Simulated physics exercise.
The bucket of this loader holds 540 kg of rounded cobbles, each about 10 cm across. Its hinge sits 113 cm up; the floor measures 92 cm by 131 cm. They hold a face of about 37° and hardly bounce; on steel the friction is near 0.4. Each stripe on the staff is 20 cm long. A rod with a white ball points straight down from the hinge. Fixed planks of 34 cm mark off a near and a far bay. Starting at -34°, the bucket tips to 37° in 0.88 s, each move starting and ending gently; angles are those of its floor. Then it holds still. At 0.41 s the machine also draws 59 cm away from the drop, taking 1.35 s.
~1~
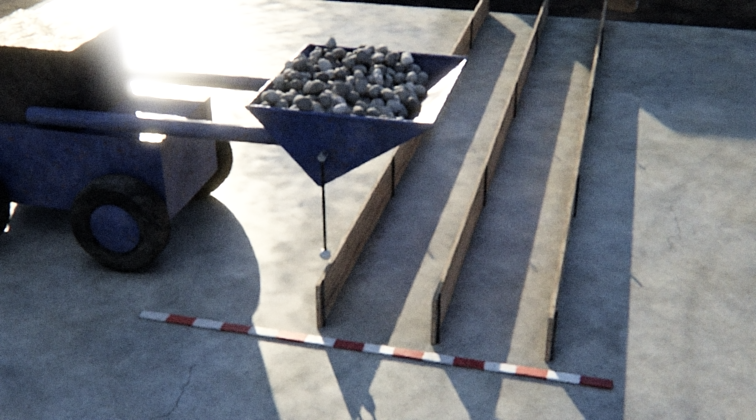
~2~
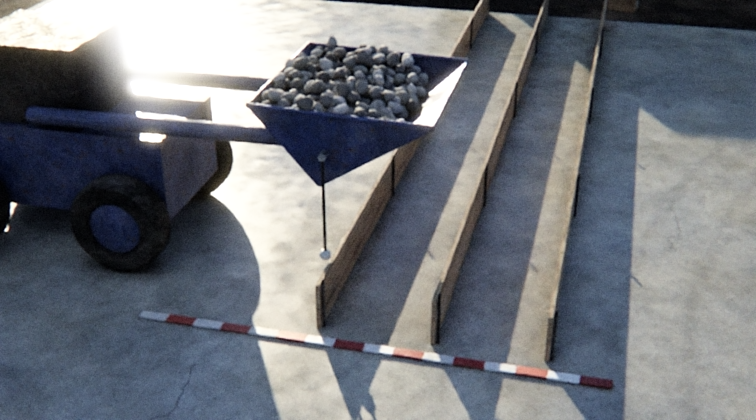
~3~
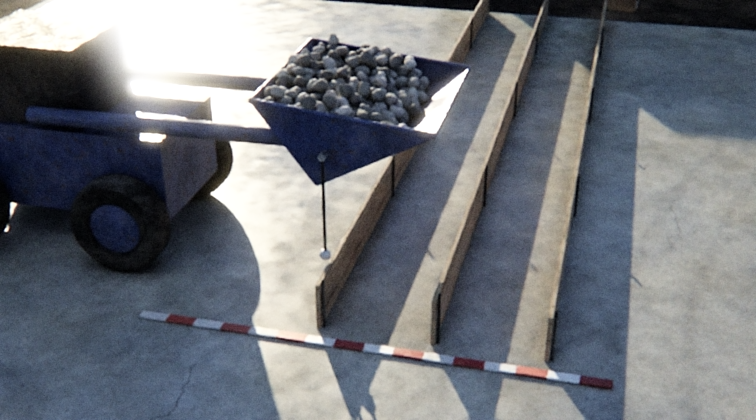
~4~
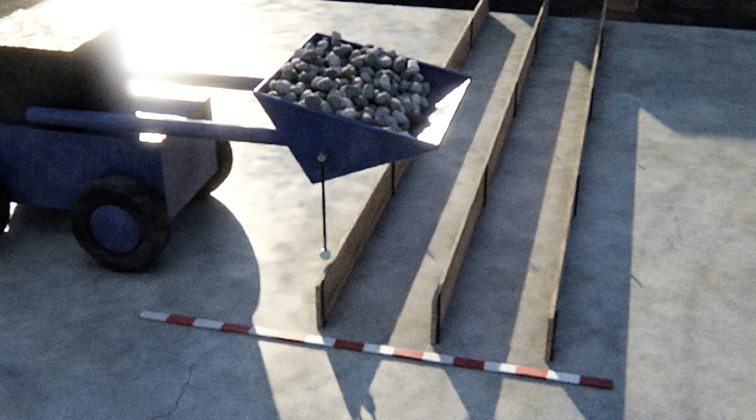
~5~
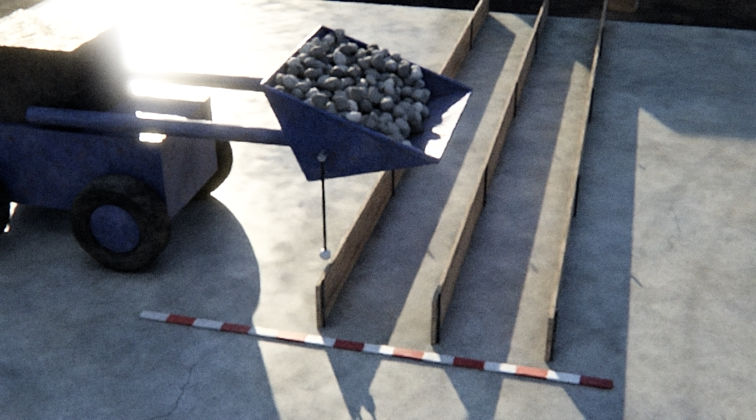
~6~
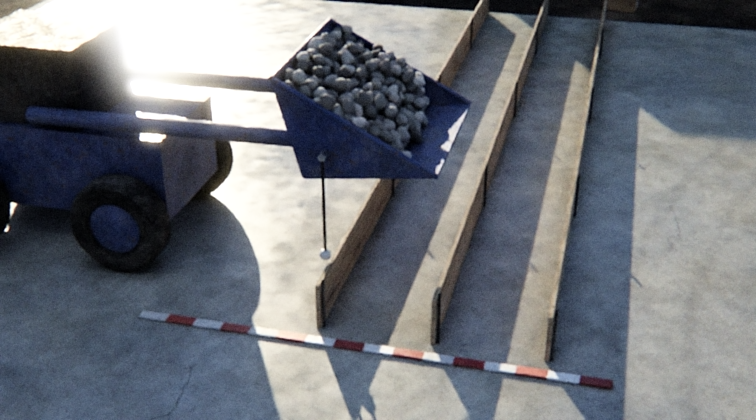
We see a blue loader on a concrete floor, its bucket heaped with grey cobbles beside three low boards and a red-and-white staff; the bucket gradually rotates, its right lip lowering and rear edge rising as the stones tilt with it.
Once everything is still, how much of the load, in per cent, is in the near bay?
Close to 100 in a hundred.
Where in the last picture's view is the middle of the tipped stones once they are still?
Their middle is at about (415, 246).
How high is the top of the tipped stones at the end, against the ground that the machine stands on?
Some 42 cm above that level.
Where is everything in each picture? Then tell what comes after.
The first frame shows lip at (433, 126), floor tilted -34°, highest stones at (354, 56).
The second frame shows lip at (434, 129), floor tilted -33°, highest stones at (354, 55).
In the third frame, the bucket is at -29°, its lip at (436, 136); the top of the load is at (325, 58).
The fourth frame shows lip at (438, 148), floor tilted -23°, highest stones at (323, 54).
In the fifth frame, the bucket is at -15°, its lip at (439, 162); the top of the load is at (321, 46).
In the sixth frame, the bucket is at -7°, its lip at (437, 177); the top of the load is at (329, 42).
A little later the floor is at 26°; 100 % in the bucket; the foremost stones are at (413, 176).
Then the floor is at 37°; 56 % in the bucket, 44 % in the near bay; the foremost stones are at (453, 247).
Later still the floor is at 37°; 0 % in the bucket, 99 % in the near bay, 1 % in the far bay; the foremost stones are at (512, 271).
In the end the floor is at 37°; 0 % in the bucket, 99 % in the near bay, 1 % in the far bay; the foremost stones are at (512, 271).
